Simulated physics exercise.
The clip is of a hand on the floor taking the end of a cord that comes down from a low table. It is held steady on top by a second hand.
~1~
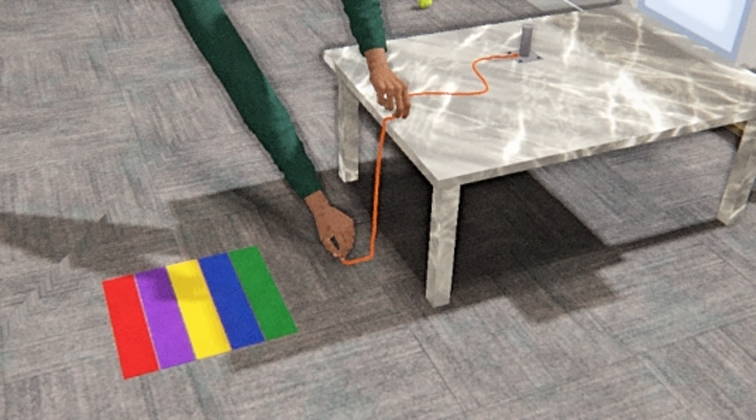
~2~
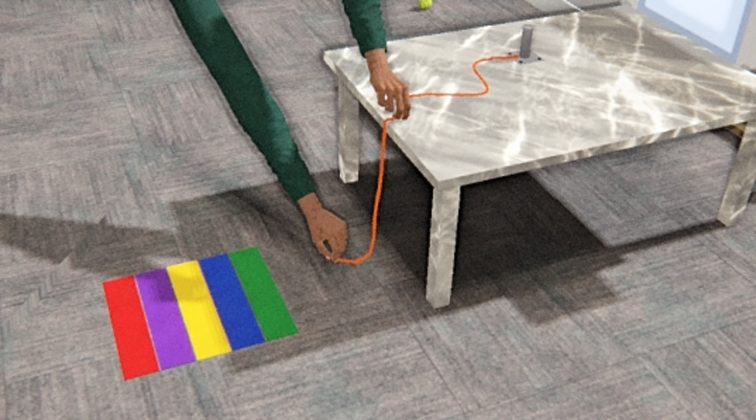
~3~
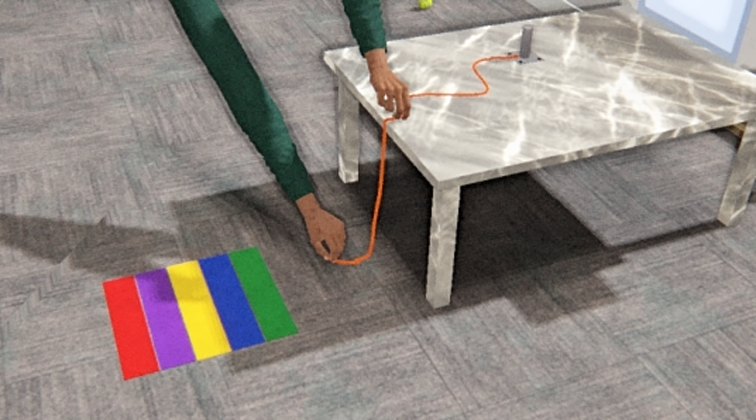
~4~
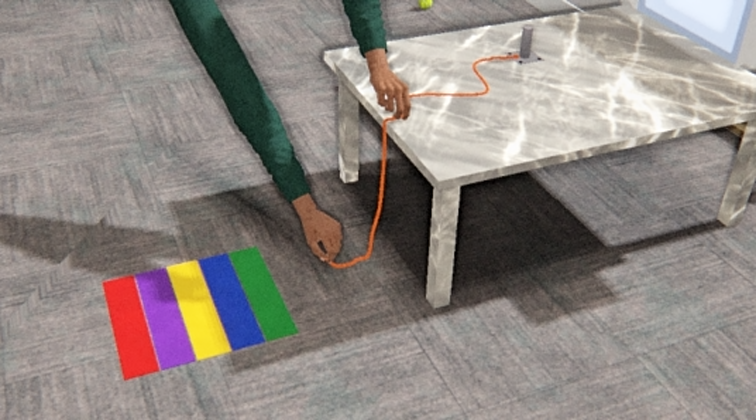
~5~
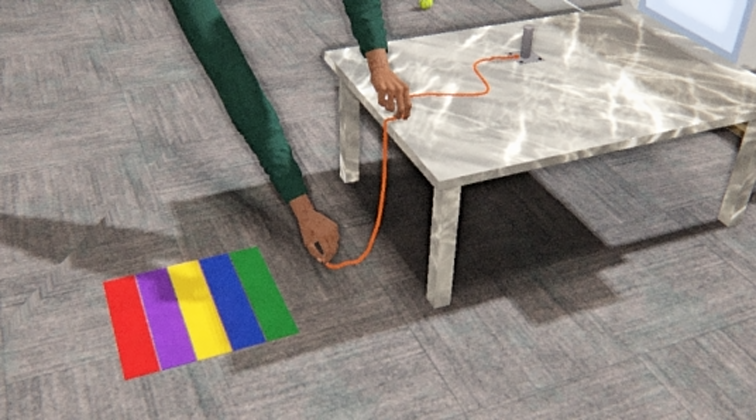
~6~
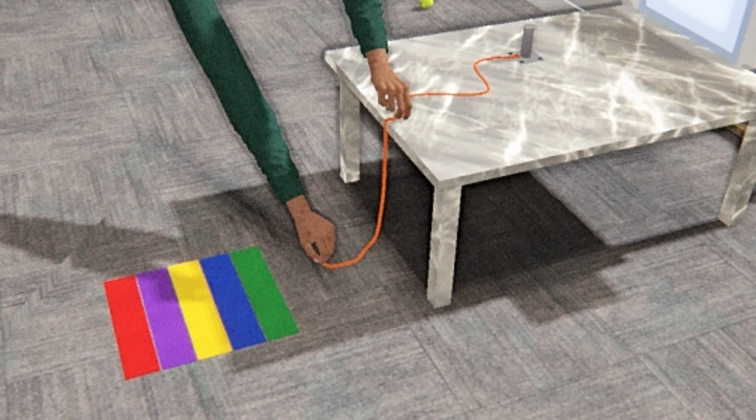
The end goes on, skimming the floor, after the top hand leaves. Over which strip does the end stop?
Over the purple strip.
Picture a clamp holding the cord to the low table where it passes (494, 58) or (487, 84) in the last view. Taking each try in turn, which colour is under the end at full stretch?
For the first it's purple, and for the second it's yellow.
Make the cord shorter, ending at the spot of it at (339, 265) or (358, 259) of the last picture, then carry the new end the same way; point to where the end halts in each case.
In turn, around (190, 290) and around (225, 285).
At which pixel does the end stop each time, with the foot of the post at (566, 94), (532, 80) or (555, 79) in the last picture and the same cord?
Somewhere near (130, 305), (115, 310) and (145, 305), in that order.
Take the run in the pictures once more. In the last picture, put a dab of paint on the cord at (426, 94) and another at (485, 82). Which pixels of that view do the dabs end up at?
Final positions are (390, 108) and (455, 83), in that order.
Early on, end near (214, 287); over blue.
Midway, end near (178, 296); over purple.
At the end of the slack, end near (155, 301); over purple. It halts on the purple strip.
